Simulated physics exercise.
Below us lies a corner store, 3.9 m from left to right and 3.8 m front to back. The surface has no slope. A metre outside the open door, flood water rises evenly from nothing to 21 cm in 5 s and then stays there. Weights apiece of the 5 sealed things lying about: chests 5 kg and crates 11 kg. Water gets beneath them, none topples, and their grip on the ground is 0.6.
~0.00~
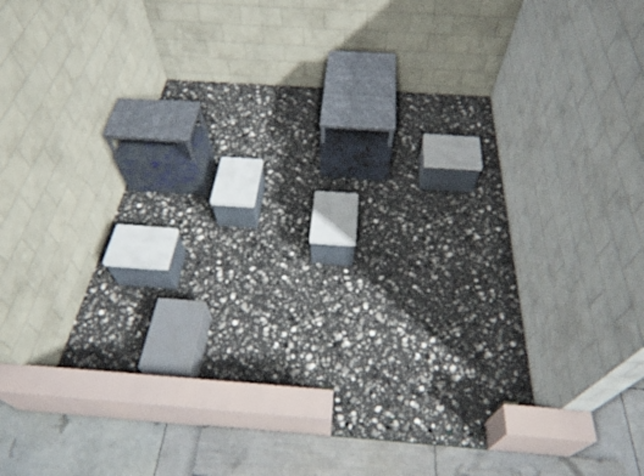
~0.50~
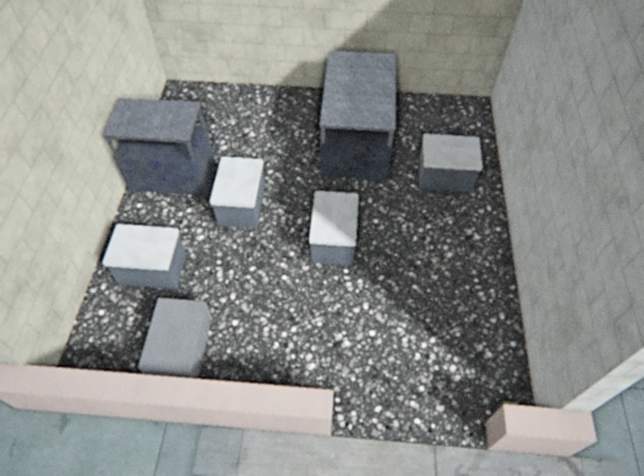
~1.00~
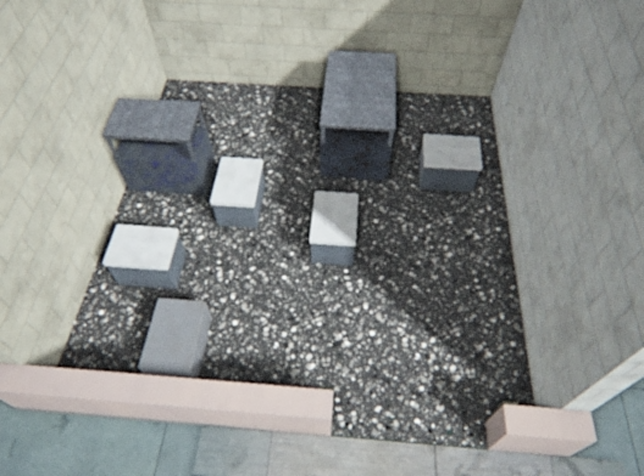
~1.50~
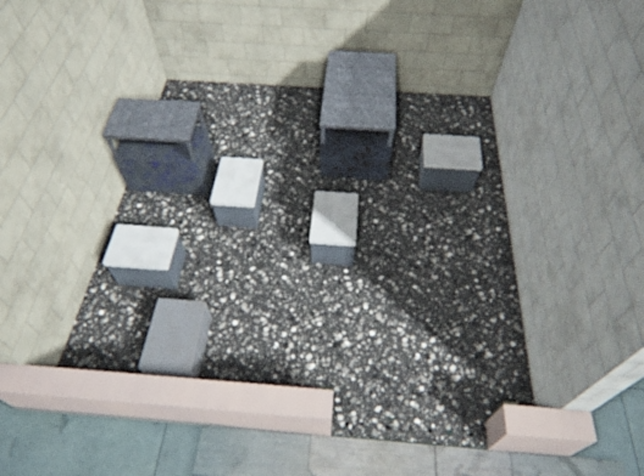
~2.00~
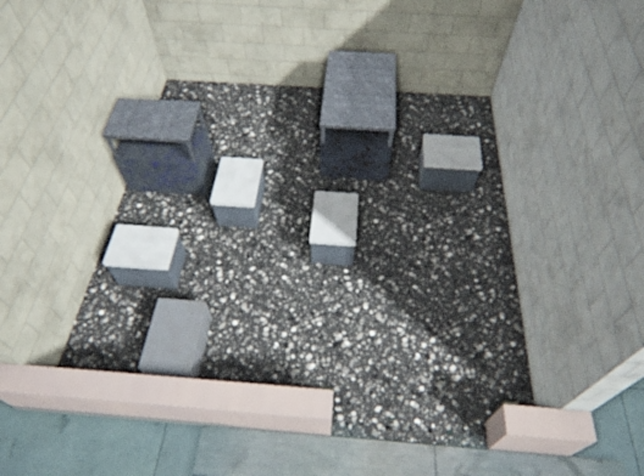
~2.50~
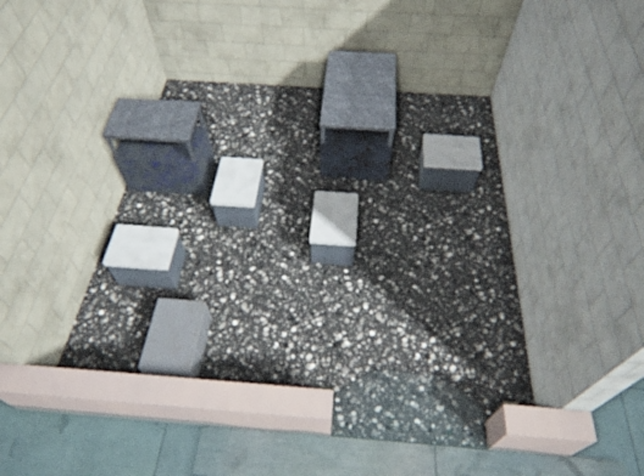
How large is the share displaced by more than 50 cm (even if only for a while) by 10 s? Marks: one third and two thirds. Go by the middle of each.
It is between one and two thirds.
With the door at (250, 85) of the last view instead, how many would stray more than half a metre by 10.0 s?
In that case 4 of them.
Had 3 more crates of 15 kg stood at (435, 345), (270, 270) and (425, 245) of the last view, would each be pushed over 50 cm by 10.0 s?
In turn: More, less, past it.
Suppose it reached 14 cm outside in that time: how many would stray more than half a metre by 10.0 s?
Then 2.
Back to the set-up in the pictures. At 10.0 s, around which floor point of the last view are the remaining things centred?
Around (237, 201).
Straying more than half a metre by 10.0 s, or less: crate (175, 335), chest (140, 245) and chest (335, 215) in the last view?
In that order: Under, short of it, more.
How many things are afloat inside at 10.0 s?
4 of them.
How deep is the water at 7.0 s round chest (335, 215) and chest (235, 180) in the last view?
About 3 and 5 cm.
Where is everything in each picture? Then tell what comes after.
A chest at (141, 245), on the bottom; a chest at (452, 150) rests on the ground; water covers 0.0 m2; 0 of 5 have shifted, in the first picture.
A chest at (141, 245) rests on the ground; a chest at (452, 150), on the bottom; water covers 0.0 m2; 0 of 5 have shifted, in the second picture.
A chest at (141, 245), on the bottom; a chest at (452, 150), on the bottom; water covers 0.0 m2; 0 of 5 have shifted, in the third picture.
A chest at (141, 245), on the bottom; a chest at (452, 150) rests on the ground; water covers 0.0 m2; 0 of 5 have shifted, in the fourth picture.
A chest at (141, 245), on the bottom; a chest at (452, 150), on the bottom; 0.0 m2 under water; 0 of 5 have shifted, in the fifth picture.
A chest at (141, 245), on the bottom; a chest at (452, 150) rests on the ground; 0.3 m2 under water; 0 of 5 have shifted, in the sixth picture.
After 3.5 s 0 of 5 are over 50 cm from their spots; 0 afloat.
After 4.5 s 0 of 5 are over 50 cm from their spots; 0 afloat.
After 7.0 s 2 of 5 are over 50 cm from their spots; 2 afloat.
After 10.0 s 2 of 5 are over 50 cm from their spots, and 2 have been at some point; 4 afloat.
